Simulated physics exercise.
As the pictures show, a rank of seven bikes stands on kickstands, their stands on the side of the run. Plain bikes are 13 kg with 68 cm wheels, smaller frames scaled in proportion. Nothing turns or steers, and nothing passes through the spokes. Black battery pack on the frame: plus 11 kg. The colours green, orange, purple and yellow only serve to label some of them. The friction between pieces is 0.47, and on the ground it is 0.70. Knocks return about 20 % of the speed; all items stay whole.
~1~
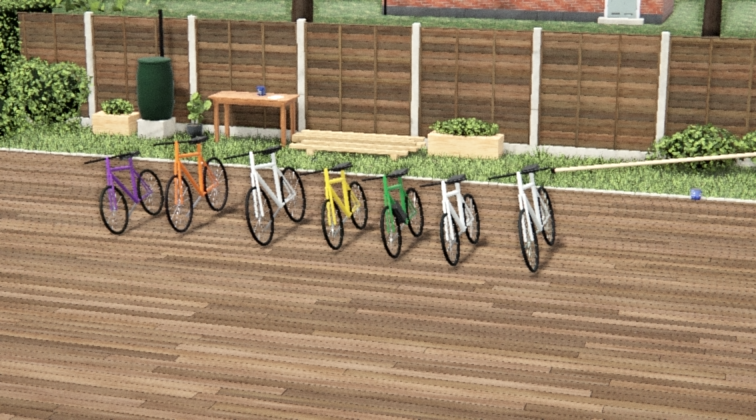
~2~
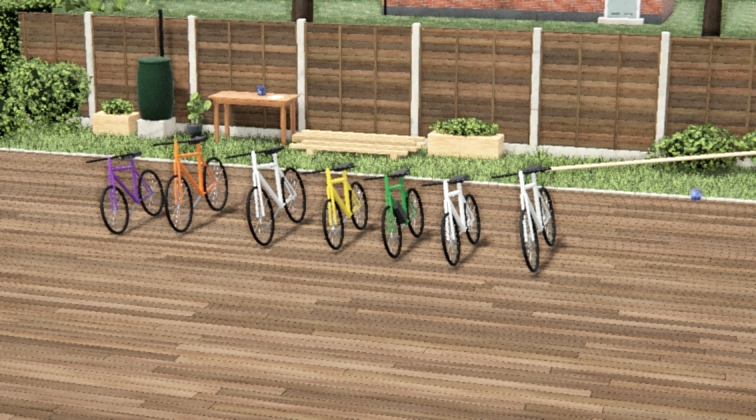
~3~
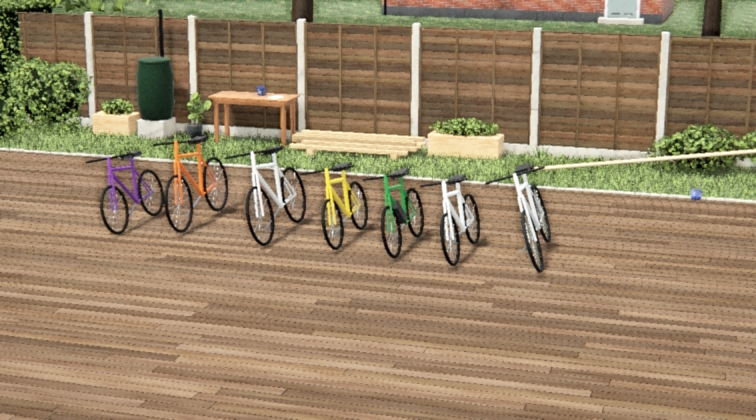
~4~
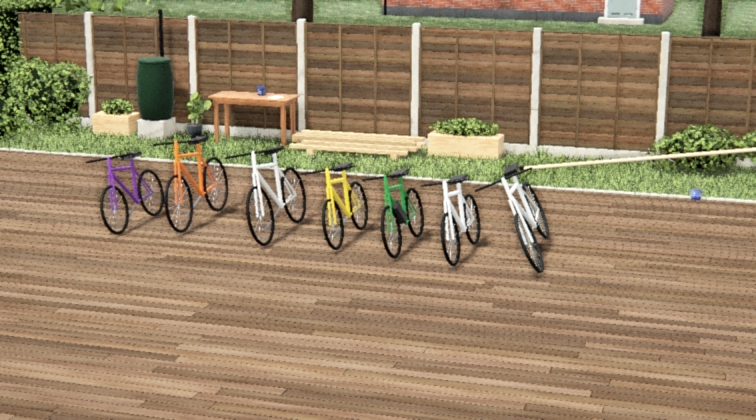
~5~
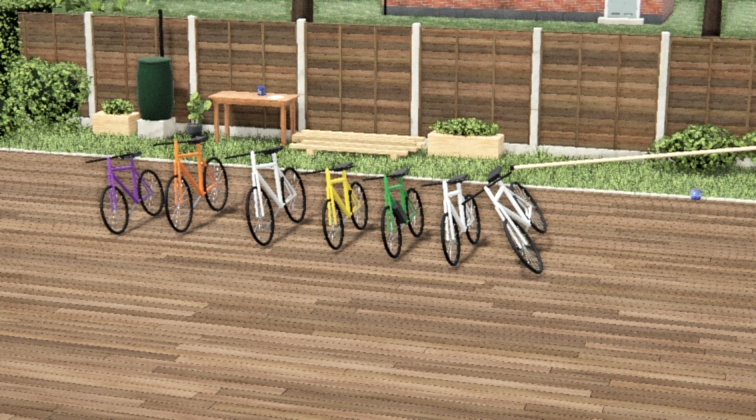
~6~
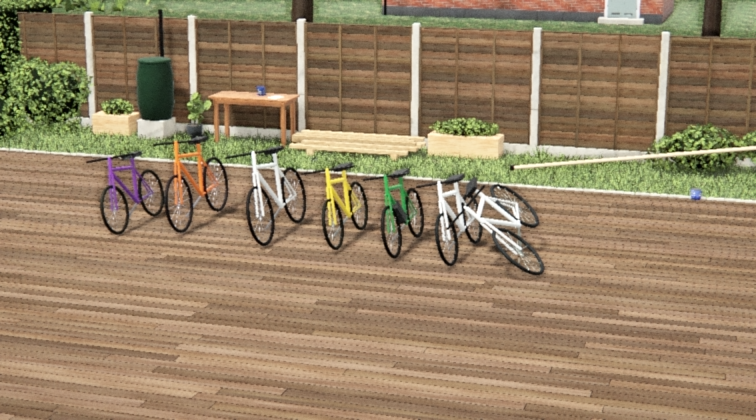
The clip shows seven bicycles standing in a row on wooden decking beside a fence as a long pole pushes the rightmost white one, which leans steadily leftward until it meets the neighbouring white bicycle, tilting that one slightly.
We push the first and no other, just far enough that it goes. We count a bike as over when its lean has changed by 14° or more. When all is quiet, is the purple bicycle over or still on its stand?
Well, that bicycle survives once it is all over.
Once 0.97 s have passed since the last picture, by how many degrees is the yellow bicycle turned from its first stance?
I'd put it at roughly 10 degrees away from its starting angle.
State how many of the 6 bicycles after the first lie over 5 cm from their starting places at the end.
Count: 4.
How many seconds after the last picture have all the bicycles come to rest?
At roughly 2.0 seconds.
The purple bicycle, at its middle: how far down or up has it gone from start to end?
Lower by close to 0 cm.
Then, 0.31 s on from the sixth picture, 1 of the 6 other bicycles over; purple bicycle unmoved.
Then, 0.97 s on from the sixth picture, 2 of the 6 other bicycles over; purple bicycle unmoved; green bicycle tipped 45°.
Then, 1.75 s on from the sixth picture, 4 of the 6 other bicycles over; purple bicycle unmoved; yellow bicycle tipped 64°.
Finally, 4 of the 6 other bicycles over; purple bicycle unmoved; yellow bicycle tipped 64°; green bicycle tipped 62°. Two left standing. Seen by the last camera, middles, purple bicycle near (130, 187), yellow bicycle near (313, 212).
